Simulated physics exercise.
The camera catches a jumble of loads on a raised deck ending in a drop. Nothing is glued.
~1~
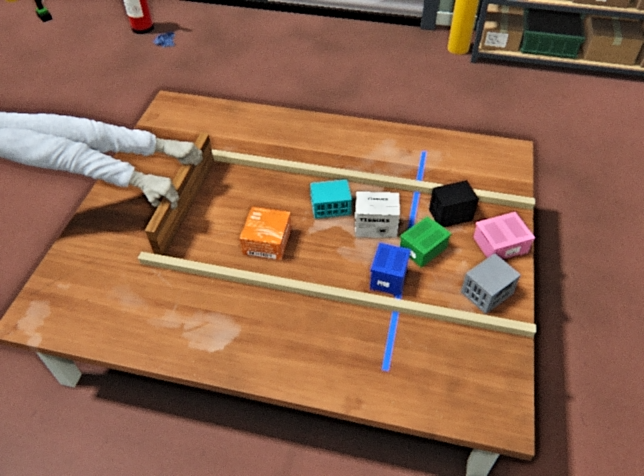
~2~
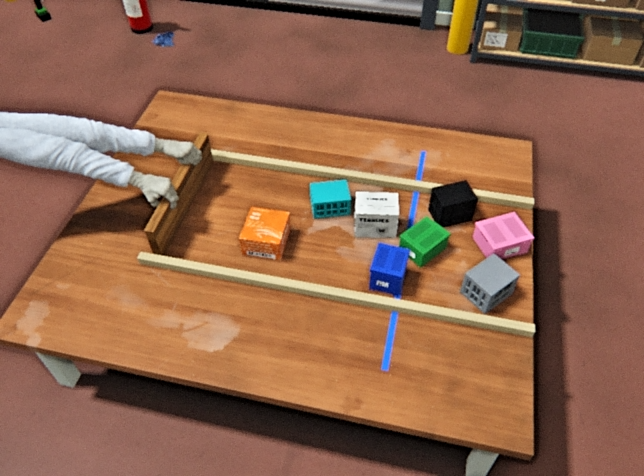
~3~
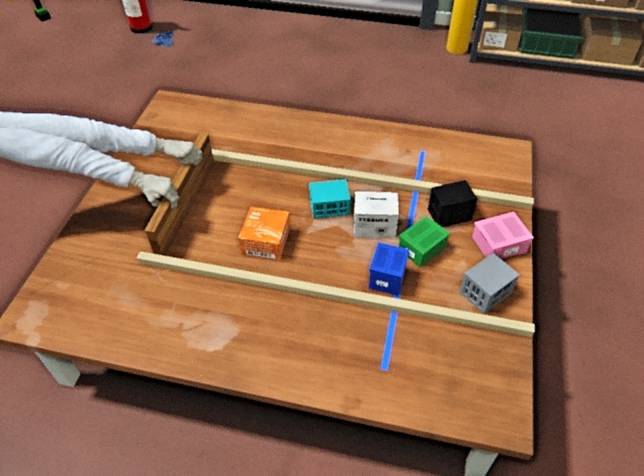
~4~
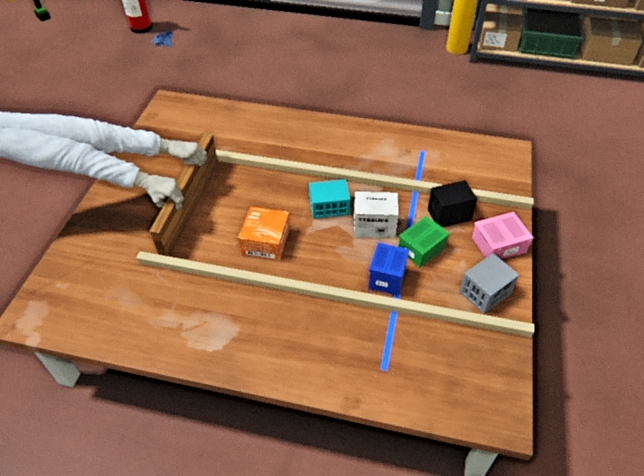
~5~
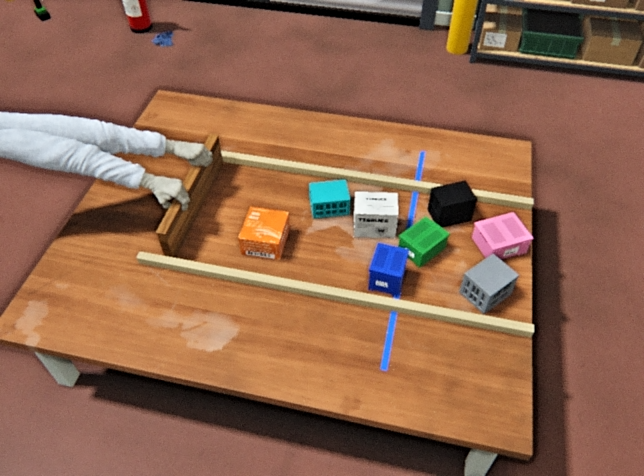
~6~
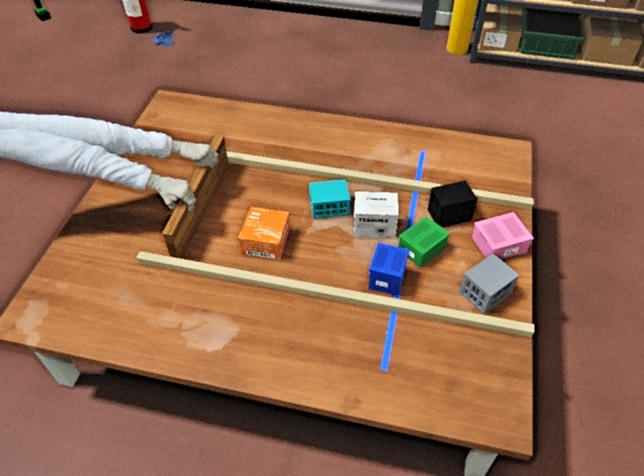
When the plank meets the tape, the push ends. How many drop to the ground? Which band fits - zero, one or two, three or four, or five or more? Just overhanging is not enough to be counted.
Looks to me like the count going over is not a single one.
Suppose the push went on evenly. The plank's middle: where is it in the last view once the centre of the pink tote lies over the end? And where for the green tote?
The pink tote puts it at (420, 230), the green tote at (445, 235).
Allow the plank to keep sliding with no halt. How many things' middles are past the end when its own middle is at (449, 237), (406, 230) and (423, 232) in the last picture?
In order, that gives 3, then 0, then 1.
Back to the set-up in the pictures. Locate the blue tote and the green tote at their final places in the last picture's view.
The blue tote at (461, 285), the green tote at (492, 266).
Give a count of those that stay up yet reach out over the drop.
1 overhanging.
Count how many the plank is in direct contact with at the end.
That comes to 2.
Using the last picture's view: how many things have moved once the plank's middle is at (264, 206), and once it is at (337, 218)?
The first number is 1, the next one 4.
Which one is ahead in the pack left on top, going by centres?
That's the pink tote.
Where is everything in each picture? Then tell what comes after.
In the first picture, pink tote (503, 238); grey crate (490, 284); black crate (453, 204); plank (183, 193); tape (408, 244).
In the second picture, grey crate (489, 284); white box (376, 215).
In the third picture, black crate (452, 204); green tote (423, 242).
In the fourth picture, pink tote (501, 238); blue tote (388, 270).
In the fifth picture, grey crate (488, 284); turquoise crate (329, 199).
In the sixth picture, pink tote (501, 238); grey crate (489, 284); black crate (452, 204); plank (199, 195); tape (407, 244).
Soon after, none off yet; pink tote at rest near (501, 238); grey crate at rest near (489, 284); black crate at rest near (452, 204).
After that, none off yet; pink tote at rest near (501, 238); grey crate at rest near (489, 284); black crate displaced a little near (457, 204).
In the end, the number that fall off is zero.
